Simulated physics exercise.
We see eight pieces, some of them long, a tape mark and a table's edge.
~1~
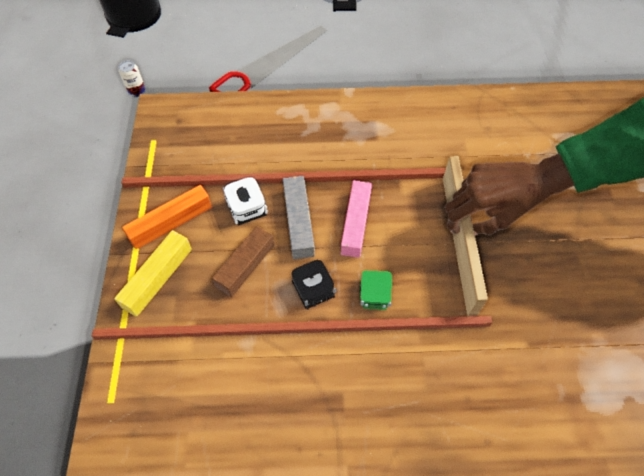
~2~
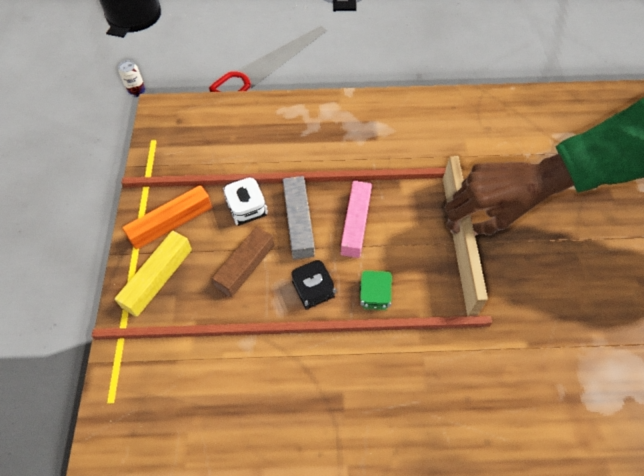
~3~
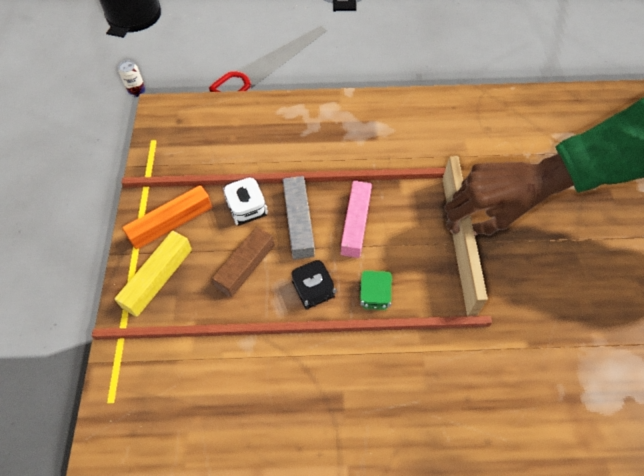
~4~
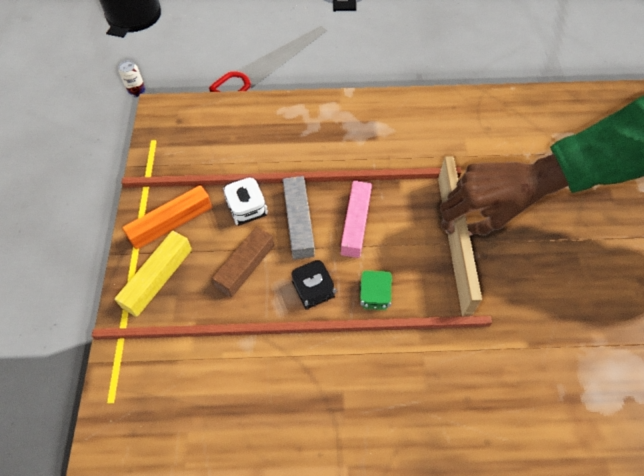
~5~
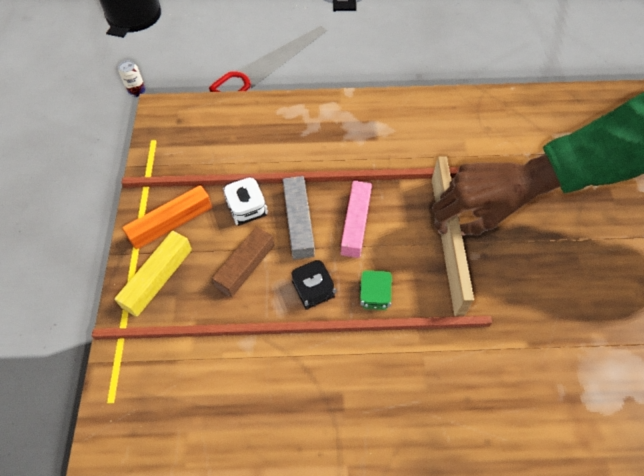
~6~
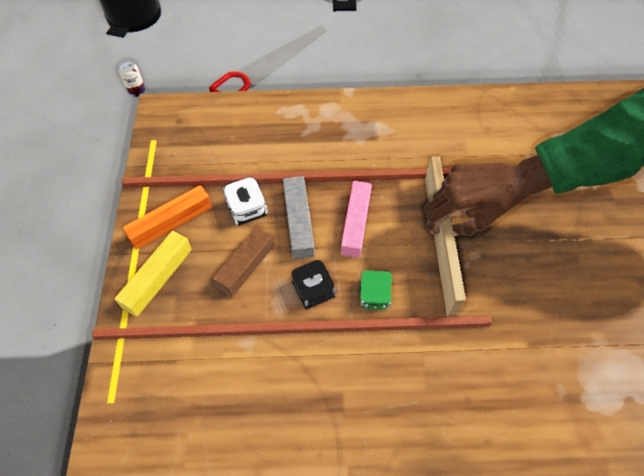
The clip shows a hand in a green sleeve holding a wooden board upright beside eight colored pieces between two red strips on a wooden table; the board stays still, then slides slightly left, while the pieces remain unmoved.
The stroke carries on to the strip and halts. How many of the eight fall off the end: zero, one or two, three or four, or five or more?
In the end the number that fall off is five or more.
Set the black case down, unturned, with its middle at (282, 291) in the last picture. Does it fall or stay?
Then it is lost.
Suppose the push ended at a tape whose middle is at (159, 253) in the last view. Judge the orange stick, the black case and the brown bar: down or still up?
The orange stick tumbles off; the black case stays on; the brown bar comes down.
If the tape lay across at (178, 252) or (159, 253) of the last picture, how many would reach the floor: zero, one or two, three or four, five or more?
In that order: One or two; 3 or 4.
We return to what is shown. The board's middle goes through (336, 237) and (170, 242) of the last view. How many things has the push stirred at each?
At the one place 3, at the other 8.
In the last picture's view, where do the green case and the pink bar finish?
About (110, 302), and the other about (127, 226).
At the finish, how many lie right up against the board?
The number is 2.
A little later, none off yet; yellow bar at rest near (155, 273); orange stick at rest near (169, 217); white case at rest near (246, 201).
When it is over, the number that fall off is five or more; down, black case, grey bar, brown bar, white case, orange stick and yellow bar.
